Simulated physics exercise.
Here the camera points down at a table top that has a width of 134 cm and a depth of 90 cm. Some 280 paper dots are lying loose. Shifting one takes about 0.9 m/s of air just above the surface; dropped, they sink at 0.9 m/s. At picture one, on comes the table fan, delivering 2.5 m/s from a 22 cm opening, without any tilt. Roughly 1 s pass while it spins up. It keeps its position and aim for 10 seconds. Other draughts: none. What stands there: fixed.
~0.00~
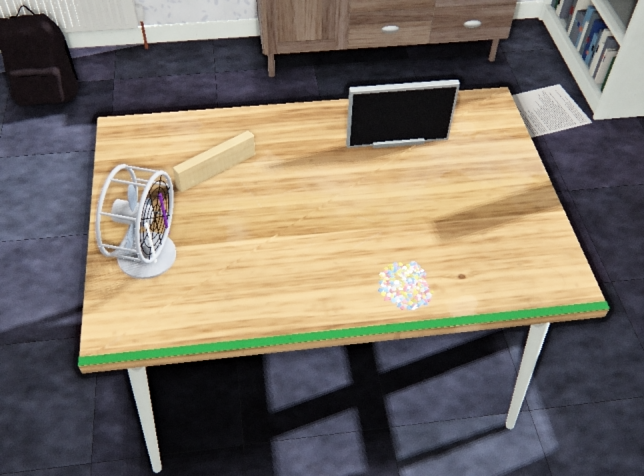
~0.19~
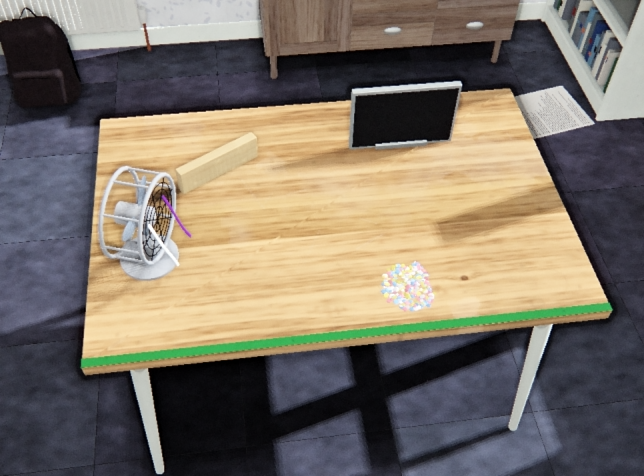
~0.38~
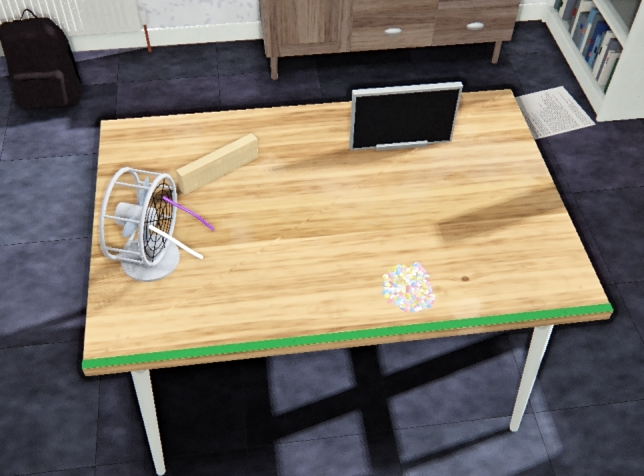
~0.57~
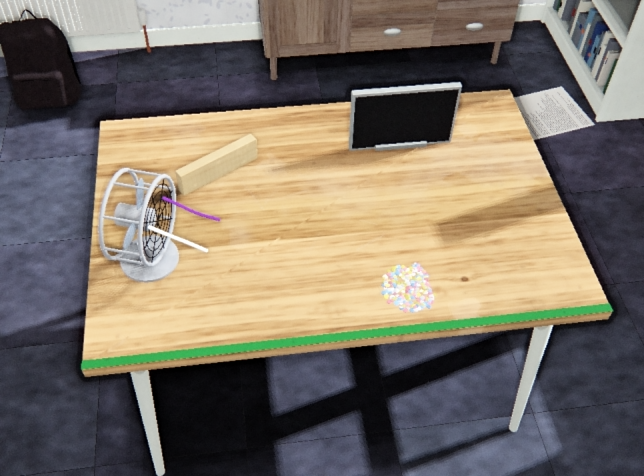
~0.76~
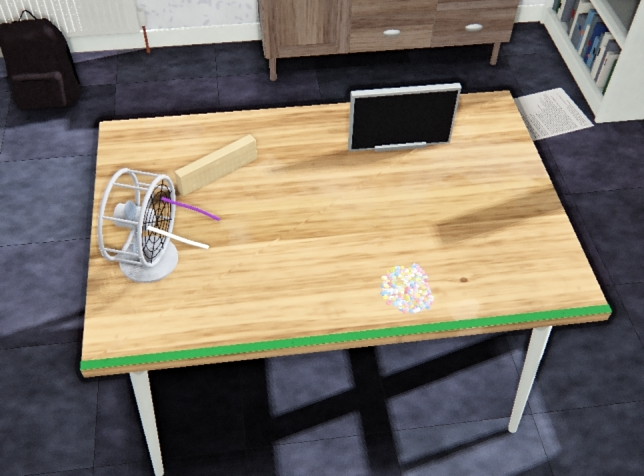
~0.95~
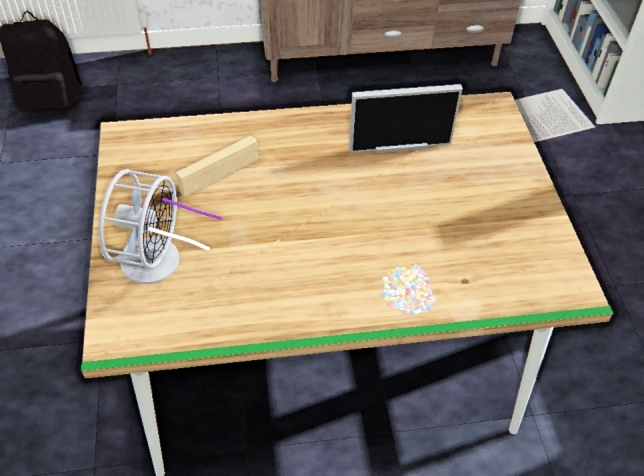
In a room with a dark tiled floor, a light wooden table with a green front edge is seen from above at an angle. A white caged fan stands at the left near a pale board, a dark-screened laptop at the back, and a patch of pastel paper dots near the front. Purple and white streamers lift out from the fan and flutter slightly, while the dots lie still and the view barely shifts.
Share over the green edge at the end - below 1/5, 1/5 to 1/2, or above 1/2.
1/5 to 1/2.
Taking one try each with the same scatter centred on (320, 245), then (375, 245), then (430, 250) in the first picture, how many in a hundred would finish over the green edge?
Going through the three spots in order, you'd get 0 percent, 0 percent and 0 percent.
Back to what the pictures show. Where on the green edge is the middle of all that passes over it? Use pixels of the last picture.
Roughly at pixel (527, 323).
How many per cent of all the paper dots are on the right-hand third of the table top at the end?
Share at the end: Close to 0 %.
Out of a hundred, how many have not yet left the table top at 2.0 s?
I'd put it near 10 per cent.
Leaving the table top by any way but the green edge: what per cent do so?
70 per cent.
After 2.0 s, 78 % are on the move or not yet settled, 35 % are over the green edge; the middle of those still in play is near (610, 285).
After 3.2 s, 0 % are on the move or not yet settled, 35 % are over the green edge.
After 5.5 s, 0 % are on the move or not yet settled, 35 % are over the green edge.
After 10.0 s, at the end, 35 % are over the green edge.
